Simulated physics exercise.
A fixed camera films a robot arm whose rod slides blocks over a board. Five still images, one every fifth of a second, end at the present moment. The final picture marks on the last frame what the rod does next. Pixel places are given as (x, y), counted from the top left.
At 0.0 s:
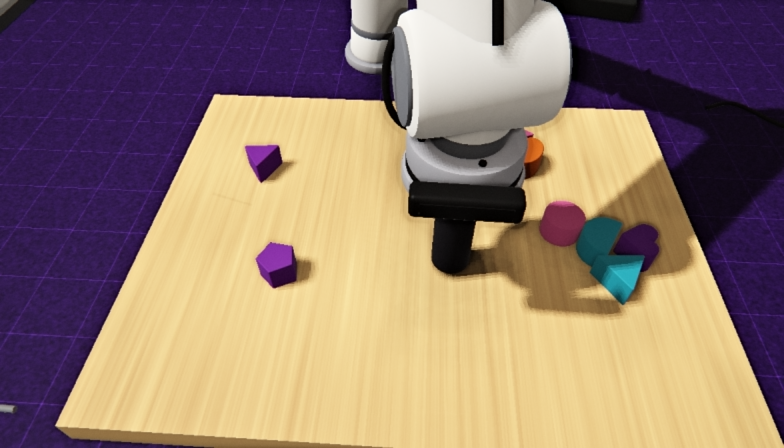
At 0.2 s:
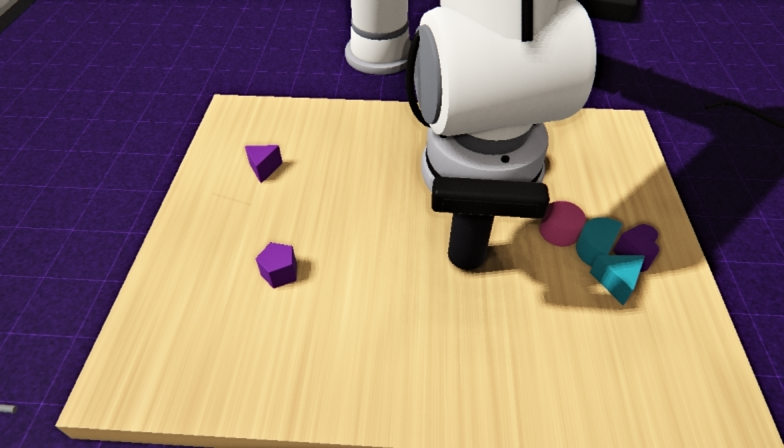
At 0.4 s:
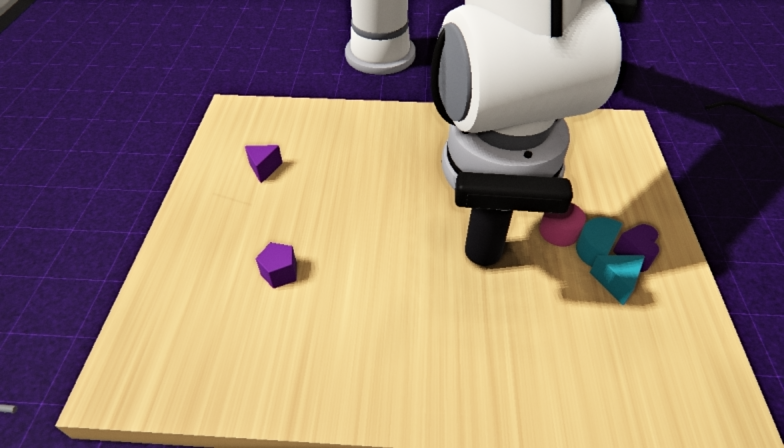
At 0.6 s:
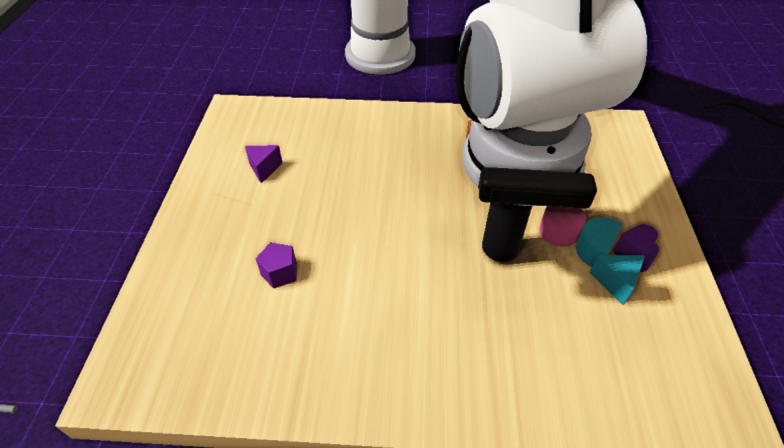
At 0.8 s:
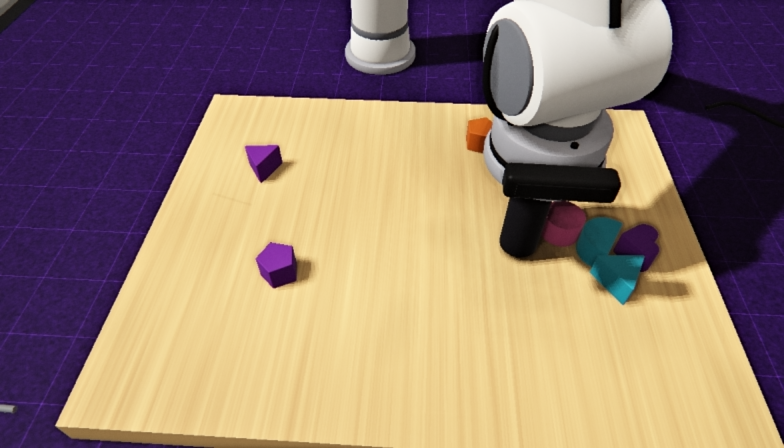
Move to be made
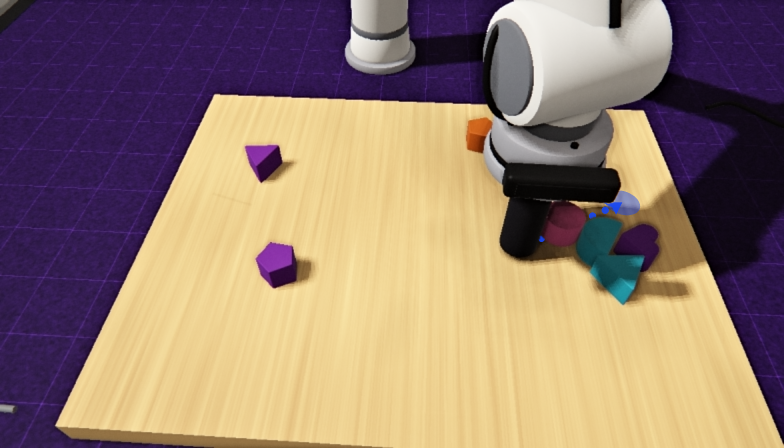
A robot arm slides its black rod right across the board toward a pink block.
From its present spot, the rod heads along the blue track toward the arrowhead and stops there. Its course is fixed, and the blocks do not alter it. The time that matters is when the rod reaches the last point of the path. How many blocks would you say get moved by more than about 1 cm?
There will be one block that moves more than 1 cm.
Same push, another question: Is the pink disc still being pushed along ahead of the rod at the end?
That would be a yes.
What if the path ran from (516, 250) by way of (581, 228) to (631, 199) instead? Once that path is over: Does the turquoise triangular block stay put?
I'd say yes.
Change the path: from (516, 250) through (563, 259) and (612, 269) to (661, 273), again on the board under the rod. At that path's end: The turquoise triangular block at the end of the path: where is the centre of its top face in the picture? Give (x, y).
Its top middle is near (684, 293).
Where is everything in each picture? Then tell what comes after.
Rod's lower end (450, 259); pink disc (566, 214); turquoise D-shaped block (602, 232); purple heart-shaped block (644, 238), in the first frame.
Rod (466, 255); blocks still, in the second frame.
Rod (483, 251); blocks still, in the third frame.
Rod (500, 247); blocks still, in the fourth frame.
Rod (518, 244); pink disc (566, 214); turquoise D-shaped block (602, 232); purple heart-shaped block (644, 238), in the fifth frame.
Drawn move, straight from (516, 250) to (622, 203).
What follows on the original path. One third of the way, rod (557, 227); pink disc (590, 201); turquoise D-shaped block (606, 232), turned 10° clockwise.
Two thirds of the way, rod (592, 211); pink disc (623, 185); turquoise D-shaped block (606, 232), turned 10° clockwise.
At the end, rod (625, 196); pink disc (652, 169); turquoise D-shaped block (606, 232), turned 10° clockwise; purple heart-shaped block still.
